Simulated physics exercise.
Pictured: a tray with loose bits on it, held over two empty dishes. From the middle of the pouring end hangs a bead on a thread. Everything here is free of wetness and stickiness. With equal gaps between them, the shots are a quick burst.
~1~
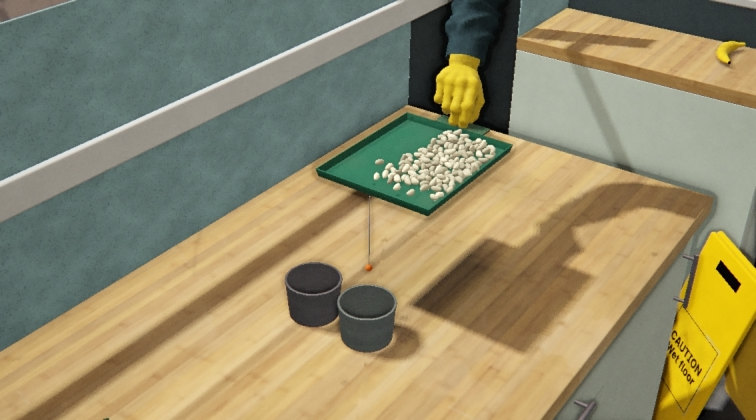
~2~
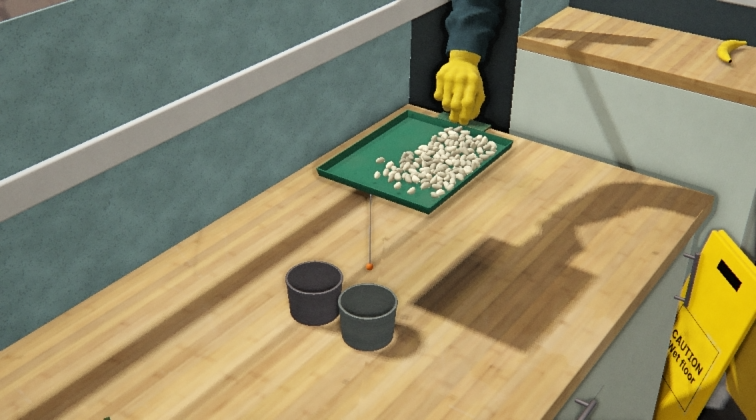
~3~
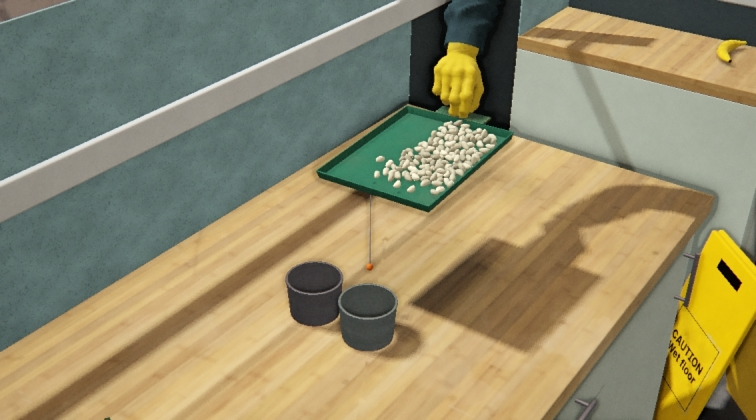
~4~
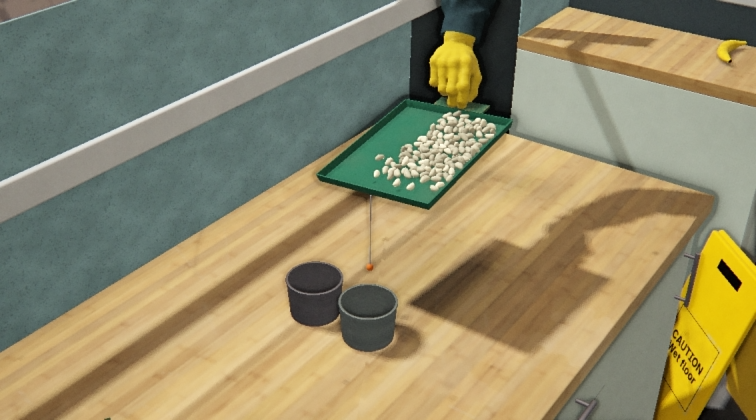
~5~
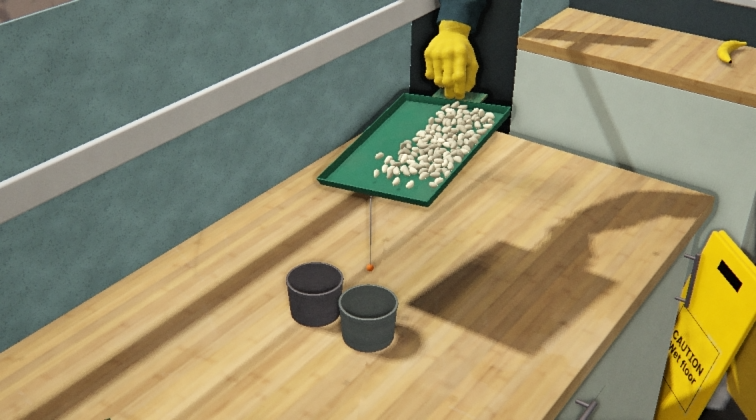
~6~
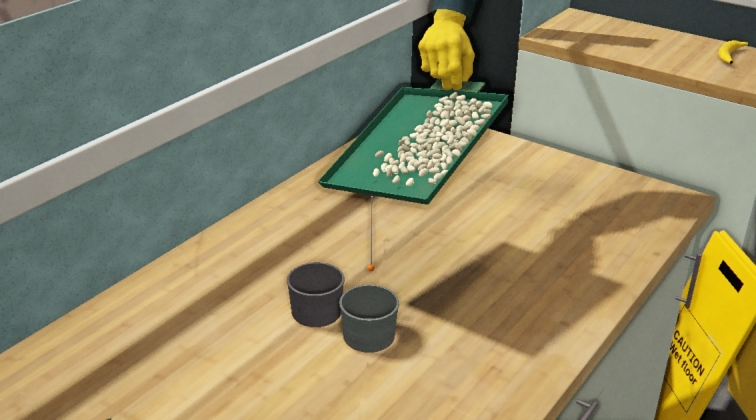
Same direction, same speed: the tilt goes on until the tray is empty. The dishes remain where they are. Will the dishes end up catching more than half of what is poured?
The catch is worse than half, if you ask me.
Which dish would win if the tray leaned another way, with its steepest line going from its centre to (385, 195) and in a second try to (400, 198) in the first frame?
Okay, first try the right-side one, second try the right-side one.
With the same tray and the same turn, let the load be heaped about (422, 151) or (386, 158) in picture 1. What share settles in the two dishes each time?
About 10 and 10 per cent.
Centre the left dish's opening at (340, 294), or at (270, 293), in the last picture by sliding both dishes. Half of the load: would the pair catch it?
Taking the places in turn, it's shy of half and then shy of half.
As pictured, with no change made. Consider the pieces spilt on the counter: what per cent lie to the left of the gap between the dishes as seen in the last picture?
Reading: Around 70 %.
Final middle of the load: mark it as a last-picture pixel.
I'd say the middle ends up at about (322, 288).
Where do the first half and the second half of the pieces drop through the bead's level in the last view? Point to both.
Around (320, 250), followed by around (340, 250).
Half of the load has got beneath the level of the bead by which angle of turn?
That would be about 110 degrees from level.
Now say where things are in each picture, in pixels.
The first frame shows corners of the pouring end (318, 168) and (428, 208), level; middle of the load (443, 160), white beans; left dish (297, 305); right dish (350, 330); bead on its thread (369, 268).
The second frame shows corners of the pouring end (319, 168) and (429, 206), level; middle of the load (444, 158).
The third frame shows corners of the pouring end (319, 170) and (428, 205), tipped barely, lowest at the left corner; middle of the load (444, 153).
The fourth frame shows corners of the pouring end (319, 174) and (427, 202), tipped a little, lowest at the left corner; middle of the load (443, 147).
The fifth frame shows corners of the pouring end (319, 177) and (426, 200), tipped clearly, lowest at the left corner; middle of the load (441, 141).
The sixth frame shows corners of the pouring end (320, 181) and (426, 197), tipped clearly, lowest at the left corner; middle of the load (439, 135); left dish (299, 305); right dish (352, 330).
Just after the last frame, tray tipped steeply; the larger part on the tray; just a few in the left dish; about a tenth in the air.
A moment on, tray tipped past a quarter turn; roughly half on the tray; about a tenth in the left dish; roughly a third outside both; about a tenth in the air.
Further on, tray tipped past a quarter turn; just a few in the right dish; about a tenth in the left dish; the larger part outside both.
When it is over, tray tipped past a quarter turn; just a few in the right dish; about a tenth in the left dish; the larger part outside both.
